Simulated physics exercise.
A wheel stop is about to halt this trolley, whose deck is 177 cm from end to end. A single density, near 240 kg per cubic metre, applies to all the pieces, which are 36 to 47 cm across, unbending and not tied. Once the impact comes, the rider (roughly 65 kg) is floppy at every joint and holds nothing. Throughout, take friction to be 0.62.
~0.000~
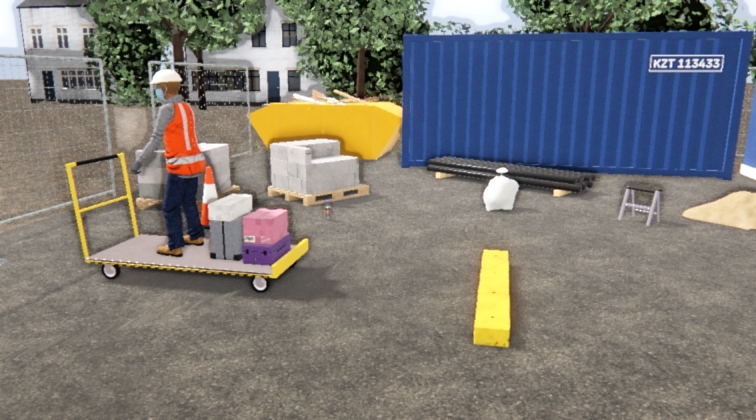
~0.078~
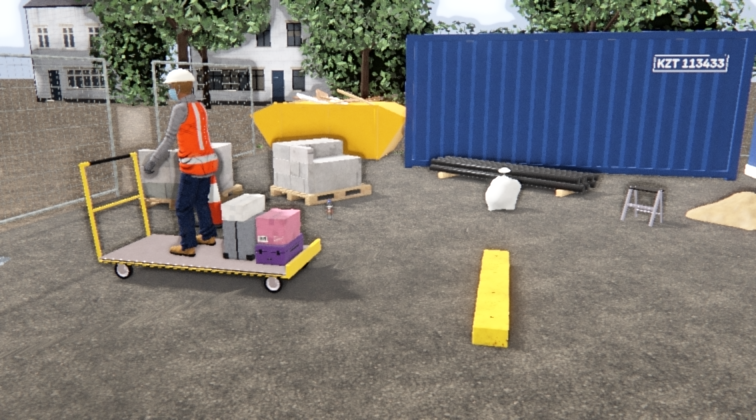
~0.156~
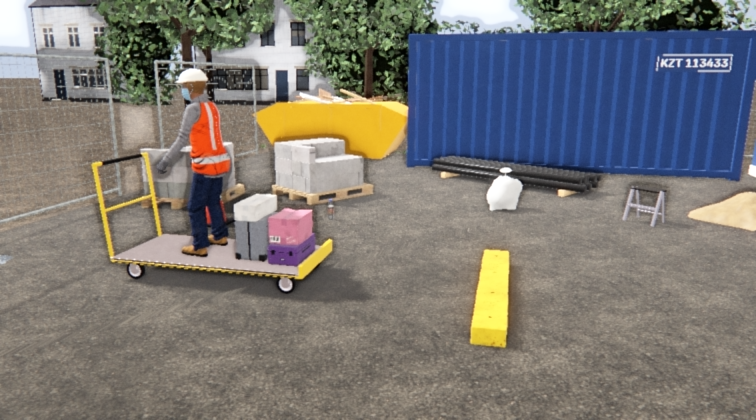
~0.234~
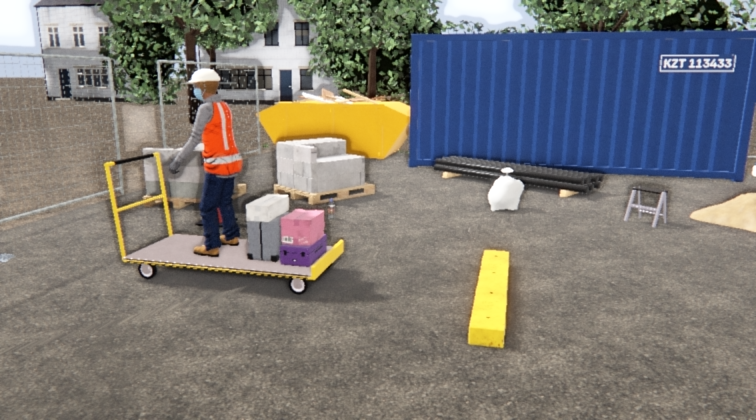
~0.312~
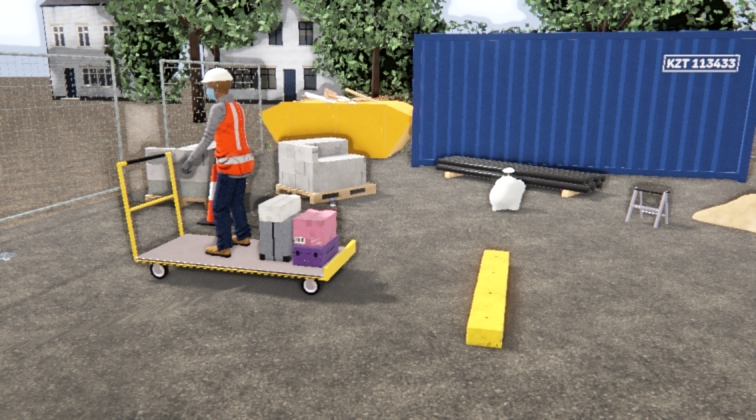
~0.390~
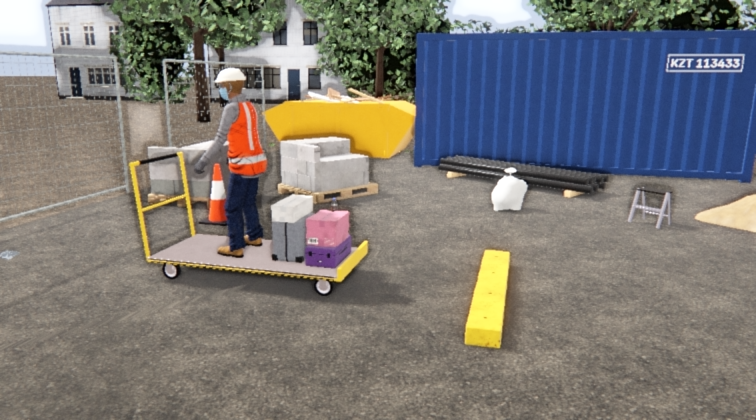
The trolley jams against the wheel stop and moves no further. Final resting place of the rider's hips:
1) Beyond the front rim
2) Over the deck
2.
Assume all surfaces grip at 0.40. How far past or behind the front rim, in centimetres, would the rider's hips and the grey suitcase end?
With that change the hips rest 40 behind the rim and grey rests 40 behind it.
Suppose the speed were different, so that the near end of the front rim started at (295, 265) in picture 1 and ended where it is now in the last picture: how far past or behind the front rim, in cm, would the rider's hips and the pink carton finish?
Hips: 60 cm behind; pink: 10 cm behind.
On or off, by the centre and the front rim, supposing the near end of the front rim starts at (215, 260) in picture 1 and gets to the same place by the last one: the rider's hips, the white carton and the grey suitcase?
Hips - dropped, white - dropped, grey - kept.
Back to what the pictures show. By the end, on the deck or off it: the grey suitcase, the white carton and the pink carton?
Grey: Still aboard; white: No longer aboard; pink: No longer aboard.
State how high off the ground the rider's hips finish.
About 70 cm above the ground.
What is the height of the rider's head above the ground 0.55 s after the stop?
At that moment it's around 110 cm off the ground.
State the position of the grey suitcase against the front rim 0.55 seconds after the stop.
Roughly 45 cm short of the front rim.
Impact comes at 1.16 s.
After 1.71 s the rider's hips are 33 cm behind the rim, near (451, 217) in the last picture's view.
After 2.16 s the rider's hips are 36 cm behind the rim, near (447, 212) in the last picture's view.
At rest, 4.0 s, past the rim, pink carton and white carton; behind it, purple toolbox, grey suitcase and the rider's hips.
